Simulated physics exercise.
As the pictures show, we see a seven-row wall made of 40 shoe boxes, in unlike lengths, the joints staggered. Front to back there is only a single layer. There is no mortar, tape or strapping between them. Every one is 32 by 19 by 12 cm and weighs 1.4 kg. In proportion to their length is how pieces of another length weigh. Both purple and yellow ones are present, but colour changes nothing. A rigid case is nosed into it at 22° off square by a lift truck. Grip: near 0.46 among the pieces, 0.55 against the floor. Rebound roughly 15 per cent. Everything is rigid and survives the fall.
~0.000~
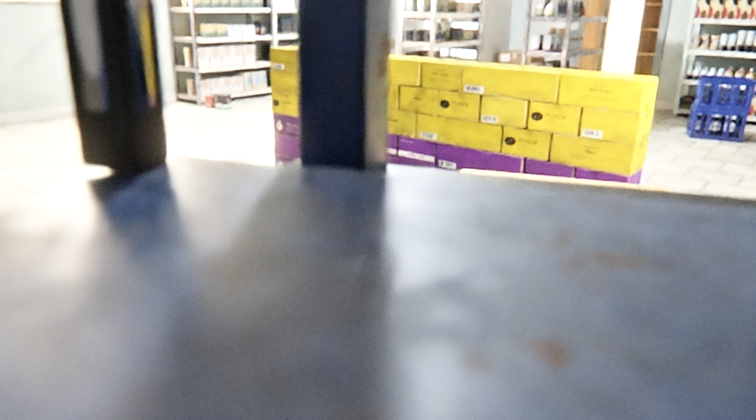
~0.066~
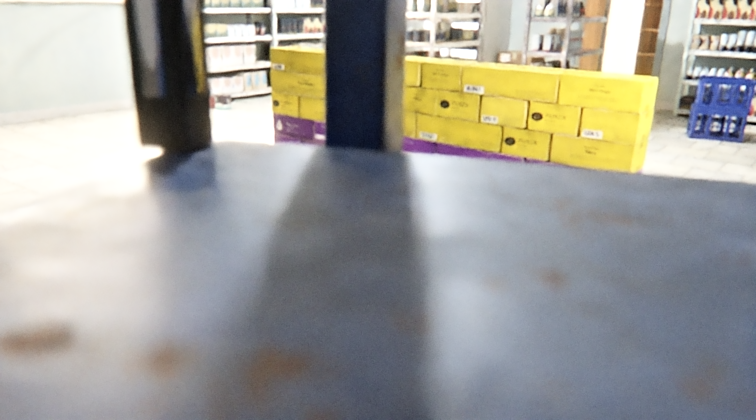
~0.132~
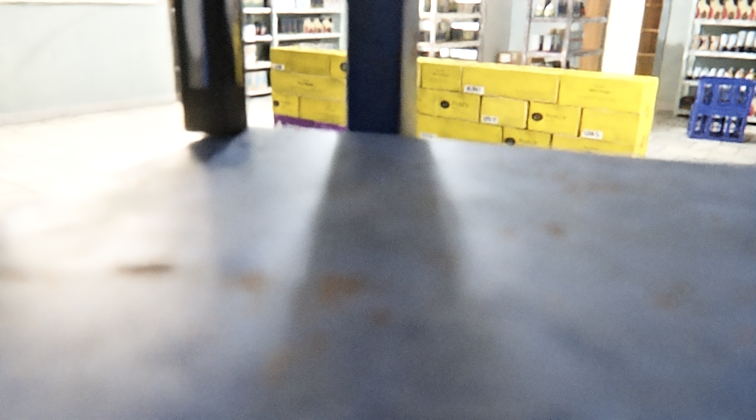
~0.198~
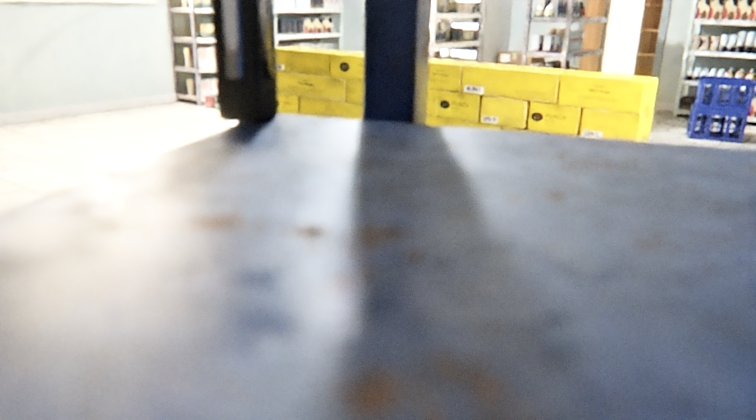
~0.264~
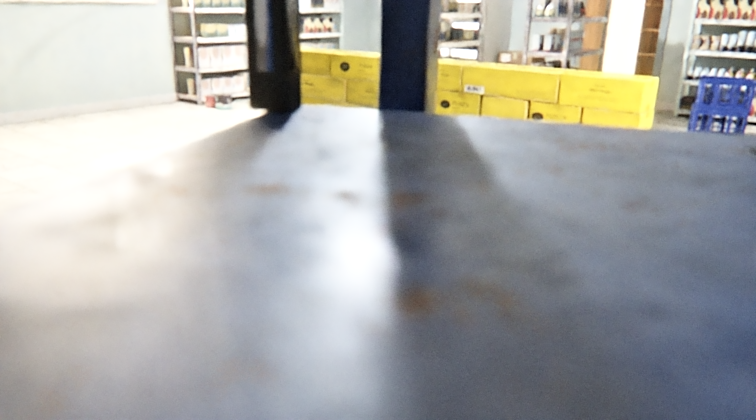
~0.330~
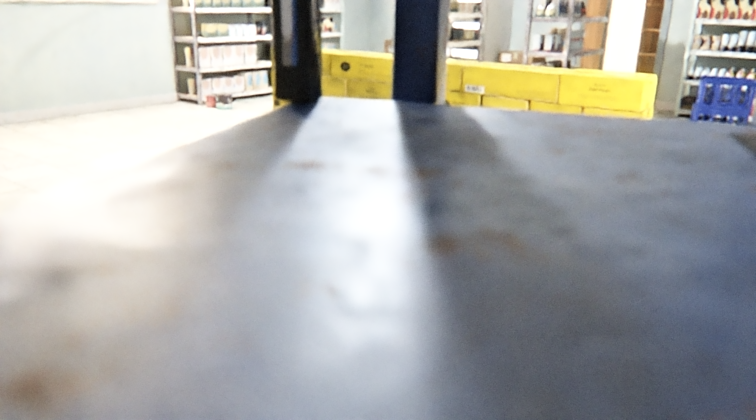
A dark flat-topped load slides forward toward a low wall of yellow and purple boxes.
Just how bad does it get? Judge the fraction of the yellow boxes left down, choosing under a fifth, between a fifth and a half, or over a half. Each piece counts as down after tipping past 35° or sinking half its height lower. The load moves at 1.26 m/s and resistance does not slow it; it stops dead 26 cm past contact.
The fraction is between a fifth and a half.
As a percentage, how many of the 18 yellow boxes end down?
Around 40 percent of that group.
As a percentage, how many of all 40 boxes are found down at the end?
Around 20 %.
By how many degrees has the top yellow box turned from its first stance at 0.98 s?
Close to 25° of tilt compared with the start.
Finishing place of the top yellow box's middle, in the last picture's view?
In the last picture it sits at roughly (506, 188).
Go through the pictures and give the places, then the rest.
In the first frame (we follow the side turned to the camera), load 32 cm short of touching; top yellow box (507, 83); no piece has moved.
Load 23 cm short of touching; top yellow box (507, 84), in the second frame.
Load 15 cm short of touching; top yellow box (507, 84), in the third frame.
Load 7 cm short of touching; top yellow box (507, 84), in the fourth frame.
Load 18 mm in; top yellow box (507, 84), in the fifth frame.
Load 10 cm in; top yellow box (508, 84); 5 stirred so far, in the sixth frame.
Around 0.52 s, none of the 18 yellow boxes down (0 of 40 in all colours); top yellow box displaced 38 mm.
Around 0.98 s, 3 of the 18 yellow boxes down (5 of 40 in all colours); top yellow box tipped 23°.
Around 1.54 s, 7 of the 18 yellow boxes down (9 of 40 in all colours); top yellow box on its side.
Finally (2.5 s), 7 of the 18 yellow boxes down (9 of 40 in all colours); top yellow box upside down; top purple box unmoved. That is 39 per cent. Seen by the last camera, middles, top yellow box near (506, 188), top purple box near (365, 136).
